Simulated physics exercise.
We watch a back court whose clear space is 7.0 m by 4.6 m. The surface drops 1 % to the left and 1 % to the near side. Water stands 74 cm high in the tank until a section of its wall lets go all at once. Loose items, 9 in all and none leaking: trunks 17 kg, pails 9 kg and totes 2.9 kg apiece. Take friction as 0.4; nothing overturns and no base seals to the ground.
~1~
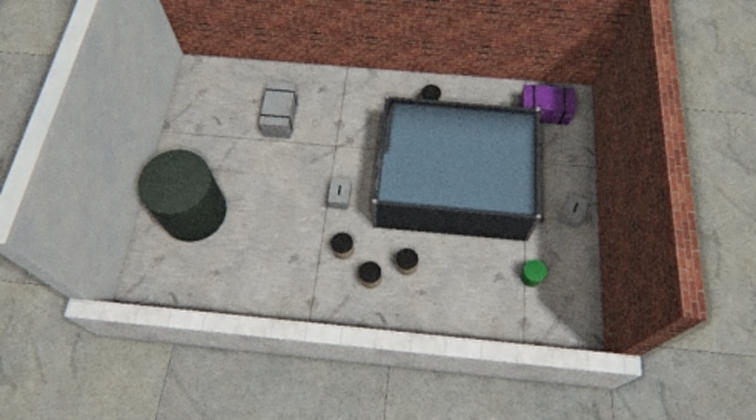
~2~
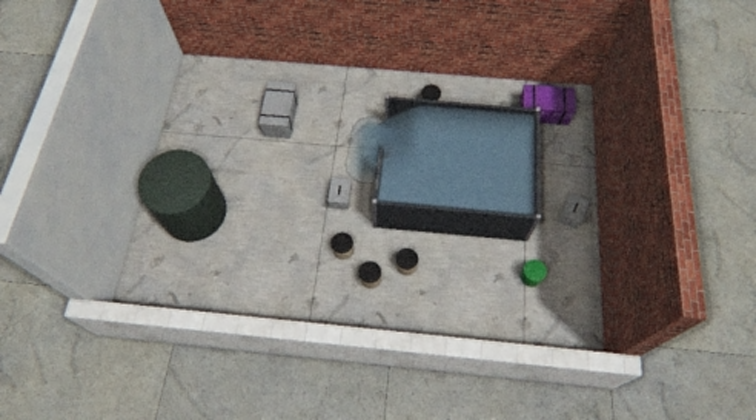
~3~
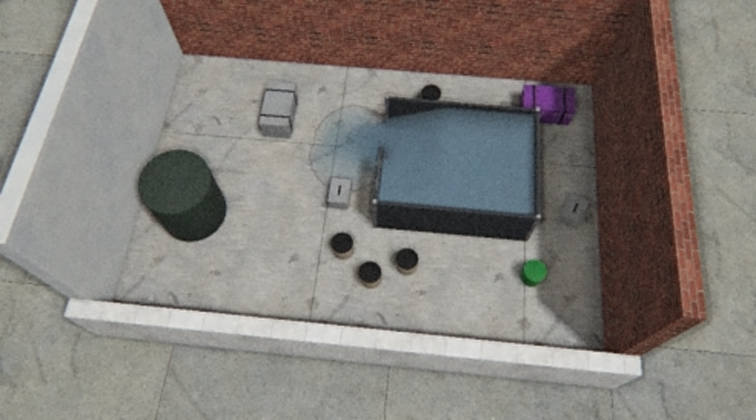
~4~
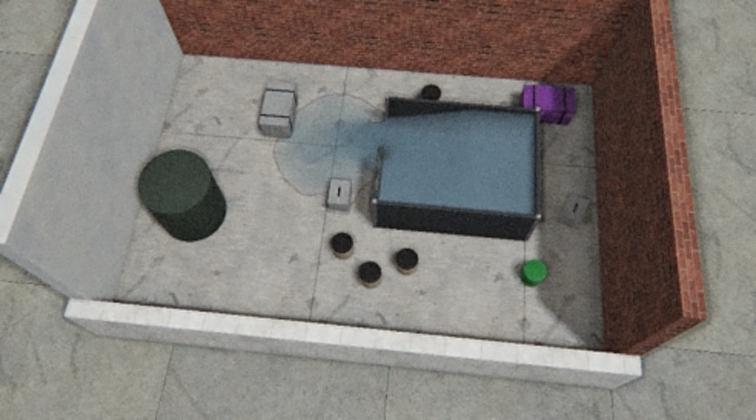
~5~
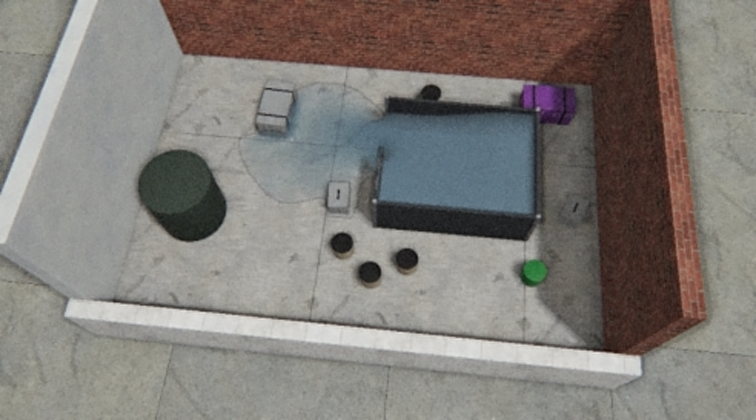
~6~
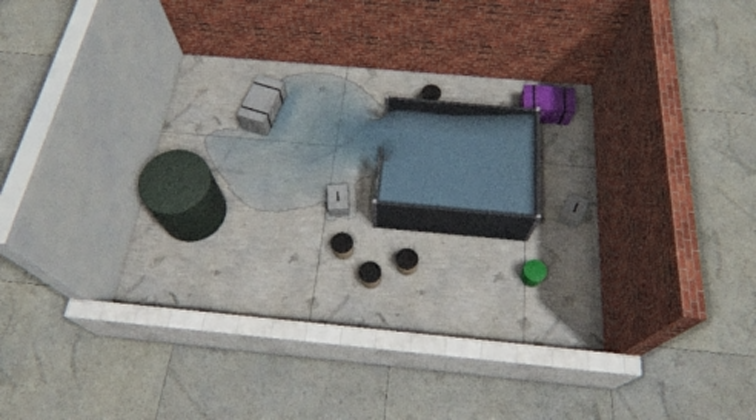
Water pouring from the left side of a large dark tank, spreading left across a walled courtyard and nudging a grey box.
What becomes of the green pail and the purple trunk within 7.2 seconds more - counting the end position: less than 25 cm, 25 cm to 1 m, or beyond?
Green pail holds its place, purple trunk barely shifts.
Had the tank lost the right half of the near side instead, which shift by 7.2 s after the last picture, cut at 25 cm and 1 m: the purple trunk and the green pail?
In that case the purple trunk ends far away, the green pail gets carried off.
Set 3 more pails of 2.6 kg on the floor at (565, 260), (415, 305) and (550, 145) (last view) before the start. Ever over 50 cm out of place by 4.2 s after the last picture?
In that order: Under, short of it, short of it.
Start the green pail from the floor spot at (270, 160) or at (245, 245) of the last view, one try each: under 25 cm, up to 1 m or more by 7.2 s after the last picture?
In that order: It travels far; it ends far away.
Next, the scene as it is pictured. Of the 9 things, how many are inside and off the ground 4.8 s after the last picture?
1 of them.
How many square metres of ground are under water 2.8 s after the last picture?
Roughly 18 m2.
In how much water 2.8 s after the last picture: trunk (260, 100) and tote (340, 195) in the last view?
About 22 and 1 cm.
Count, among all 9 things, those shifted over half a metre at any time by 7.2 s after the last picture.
I count 1.
Then, 0.9 s after the last picture the green pail is near (535, 270), 0.0 m from its start, aground; the purple trunk is near (550, 98), 0.0 m from its start, aground; 1 afloat.
Then, 2.8 s after the last picture the green pail is near (535, 270), 0.0 m from its start, aground; the purple trunk is near (550, 98), 0.0 m from its start, aground; 1 afloat.
Then, 4.8 s after the last picture the green pail is near (535, 270), 0.0 m from its start, aground; the purple trunk is near (550, 98), 0.0 m from its start, aground; 1 afloat.
Then, 7.2 s after the last picture the green pail is near (535, 270), 0.0 m from its start, aground; the purple trunk is near (550, 98), 0.0 m from its start, aground; 2 afloat.
